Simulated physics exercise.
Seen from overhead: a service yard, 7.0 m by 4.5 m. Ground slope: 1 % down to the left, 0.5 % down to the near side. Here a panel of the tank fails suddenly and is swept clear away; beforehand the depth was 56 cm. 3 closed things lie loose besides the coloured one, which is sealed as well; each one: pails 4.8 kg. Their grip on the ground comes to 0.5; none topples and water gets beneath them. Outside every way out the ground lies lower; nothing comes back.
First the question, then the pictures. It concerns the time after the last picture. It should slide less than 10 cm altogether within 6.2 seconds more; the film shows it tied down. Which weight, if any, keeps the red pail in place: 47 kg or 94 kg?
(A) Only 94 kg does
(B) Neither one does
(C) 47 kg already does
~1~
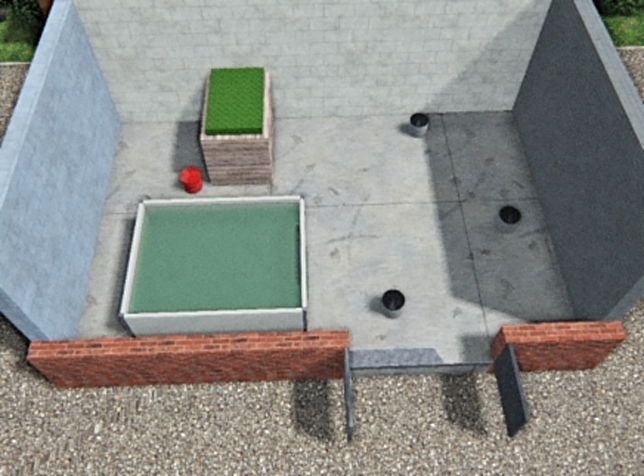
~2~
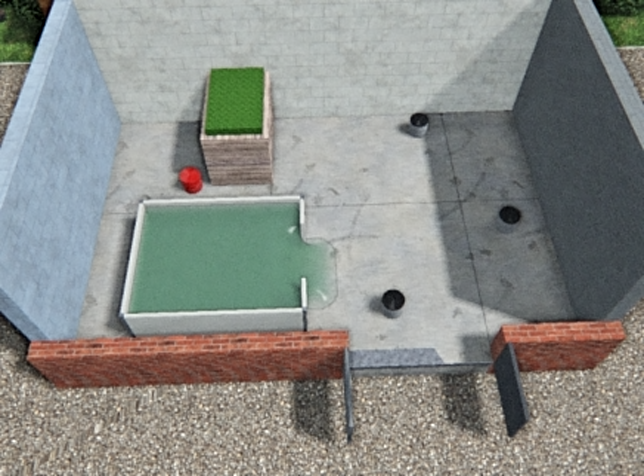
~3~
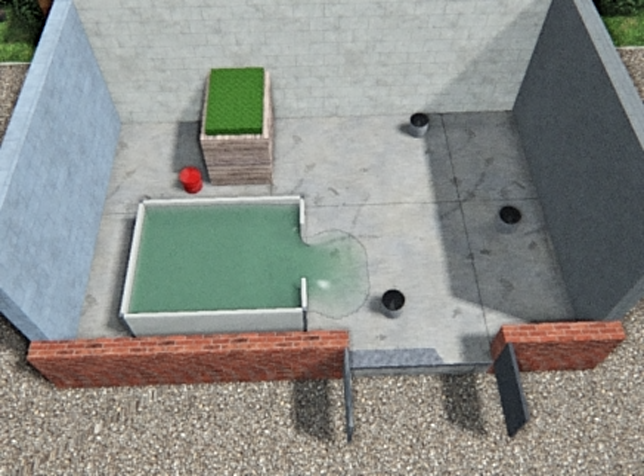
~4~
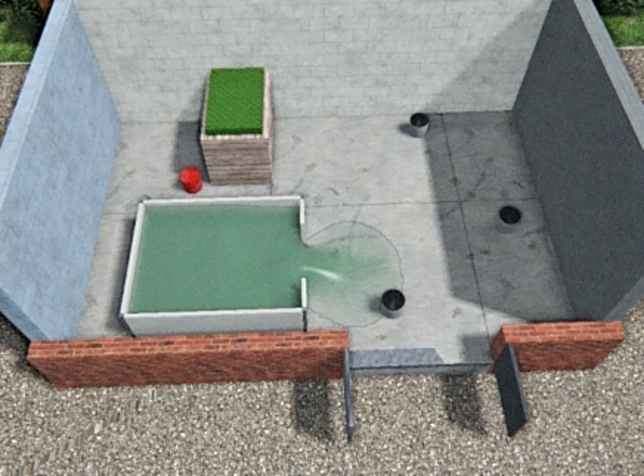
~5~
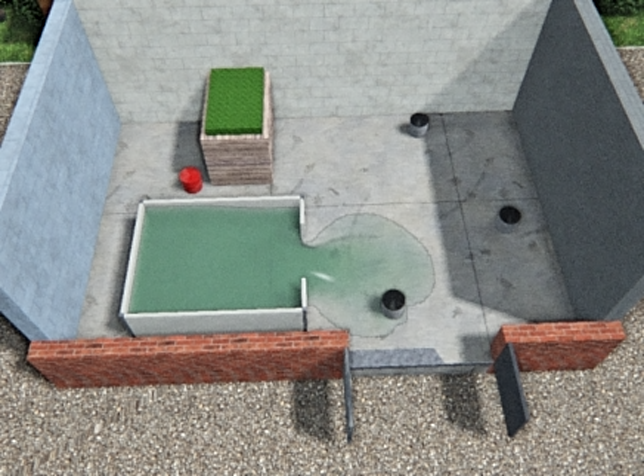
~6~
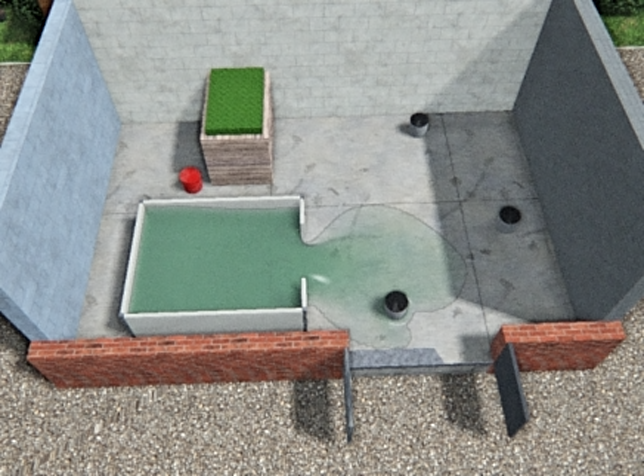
The answer is C.
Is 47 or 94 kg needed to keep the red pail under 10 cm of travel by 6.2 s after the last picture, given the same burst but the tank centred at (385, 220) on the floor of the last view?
In that case the lighter mass suffices.
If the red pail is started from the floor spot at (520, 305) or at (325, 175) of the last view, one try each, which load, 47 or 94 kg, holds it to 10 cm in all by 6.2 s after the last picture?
In turn: The lighter suffices; the lighter suffices.
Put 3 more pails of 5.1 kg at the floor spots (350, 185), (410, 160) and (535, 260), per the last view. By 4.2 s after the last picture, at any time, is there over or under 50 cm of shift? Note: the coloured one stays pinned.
In the given order, I'd say smaller, smaller, greater.
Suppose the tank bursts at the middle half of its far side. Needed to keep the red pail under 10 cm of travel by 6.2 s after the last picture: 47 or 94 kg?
That way round, only the bigger mass holds.
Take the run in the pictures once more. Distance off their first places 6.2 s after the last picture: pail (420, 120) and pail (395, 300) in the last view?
In that order: 200 cm, washed out.
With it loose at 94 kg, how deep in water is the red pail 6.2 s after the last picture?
Depth: Approx. 0 cm.
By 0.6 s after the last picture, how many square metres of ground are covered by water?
About 14 m2 is covered.
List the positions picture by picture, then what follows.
The red pail at (190, 175), on the bottom; water covers 4.1 m2; 0 of 4 have shifted, in the first picture.
The red pail at (190, 175) rests on the ground; 4.6 m2 under water; 0 of 4 have shifted, in the second picture.
The red pail at (190, 175), on the bottom; 5.3 m2 under water; 0 of 4 have shifted, in the third picture.
The red pail at (190, 175), on the bottom; water covers 6.1 m2; 0 of 4 have shifted, in the fourth picture.
The red pail at (190, 175) rests on the ground; water covers 6.9 m2; 0 of 4 have shifted, in the fifth picture.
The red pail at (190, 175), on the bottom; water covers 8.0 m2; 0 of 4 have shifted, in the sixth picture.
Then, 0.6 s after the last picture the red pail would be 0 cm from its start with 47 kg and 0 cm from its start with 94 kg; 0 cm of water round it then.
Then, 2.3 s after the last picture the red pail would be 0 cm from its start with 47 kg and 0 cm from its start with 94 kg; 0 cm of water round it then.
Then, 4.2 s after the last picture the red pail would be 0 cm from its start with 47 kg and 0 cm from its start with 94 kg; 0 cm of water round it then.
Then, 6.2 s after the last picture the red pail would be 0 cm from its start with 47 kg and 0 cm from its start with 94 kg; 0 cm of water round it then.
